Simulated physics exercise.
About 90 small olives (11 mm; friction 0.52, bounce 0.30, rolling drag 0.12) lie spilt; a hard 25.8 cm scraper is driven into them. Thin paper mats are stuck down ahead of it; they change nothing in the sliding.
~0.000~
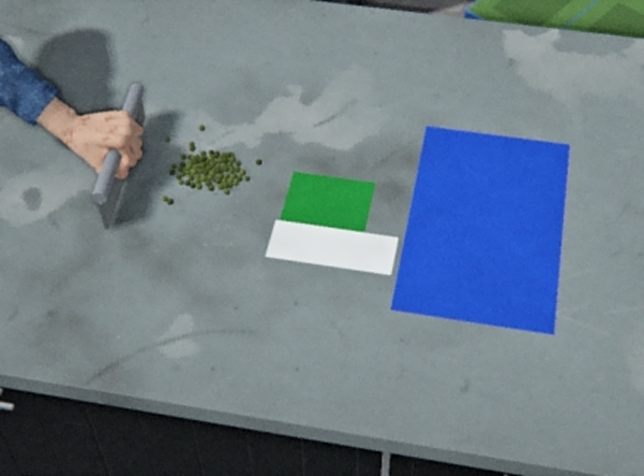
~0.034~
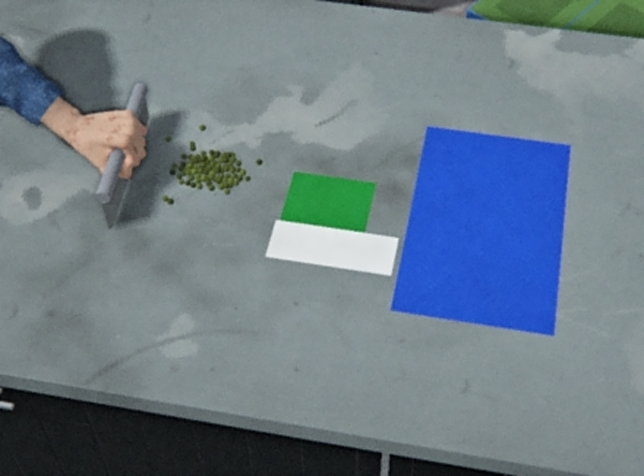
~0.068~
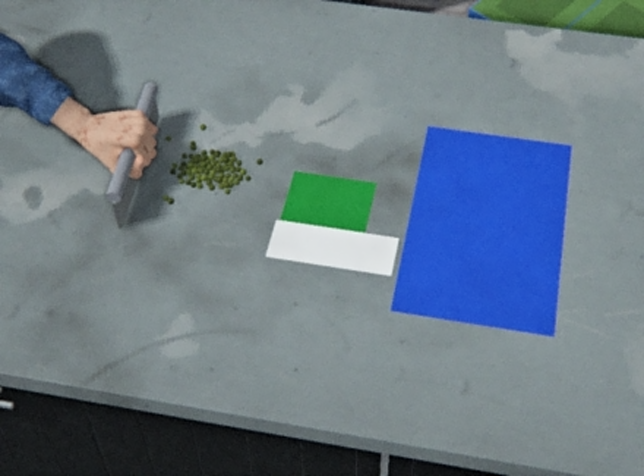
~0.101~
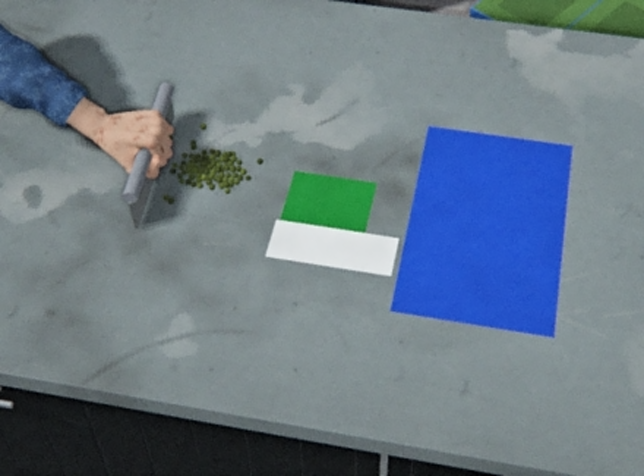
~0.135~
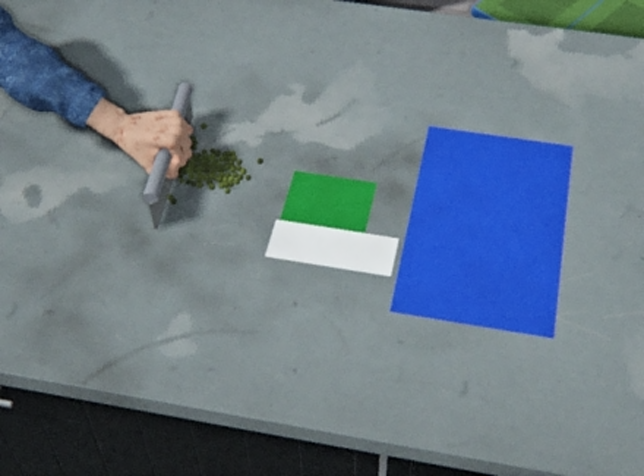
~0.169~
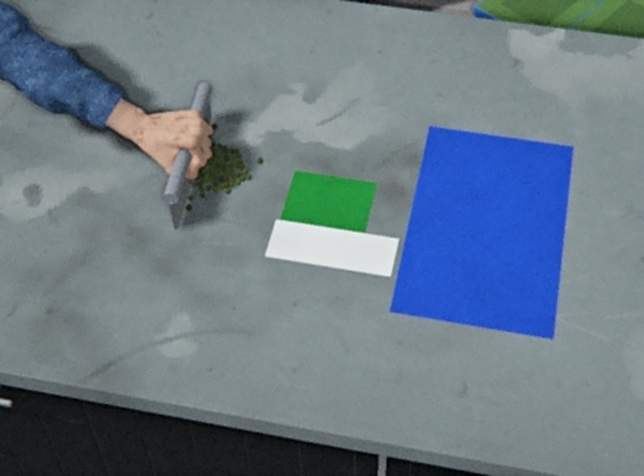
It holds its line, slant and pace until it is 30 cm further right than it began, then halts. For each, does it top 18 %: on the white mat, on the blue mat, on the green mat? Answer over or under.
White mat: Under, blue mat: Over, green mat: Under.
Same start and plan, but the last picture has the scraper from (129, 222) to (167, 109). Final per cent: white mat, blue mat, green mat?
White mat 20, blue mat 0, green mat 35.
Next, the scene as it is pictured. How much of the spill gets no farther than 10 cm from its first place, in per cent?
Some 0 per cent.
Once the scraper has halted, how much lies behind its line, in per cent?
Some 0 per cent.
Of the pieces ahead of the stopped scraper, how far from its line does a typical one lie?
Roughly 17 cm.
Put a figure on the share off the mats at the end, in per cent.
Some 70 per cent.
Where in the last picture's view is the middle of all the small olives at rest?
Near (403, 183).
After 0.33 s, scraper 27 cm from its start, spill 18 cm wide; white mat 5 %, green mat 35 %, off the mats 60 %.
After 0.48 s, scraper 31 cm from its start, spill 24 cm wide; white mat 10 %, green mat 40 %, off the mats 50 %.
Then, at 0.62 s, scraper 31 cm from its start, spill 27 cm wide; white mat 5 %, green mat 20 %, blue mat 5 %, off the mats 70 %.
In the end, at 1.5 s, white mat 0 %, green mat 0 %, blue mat 30 %, off the mats 70 %.
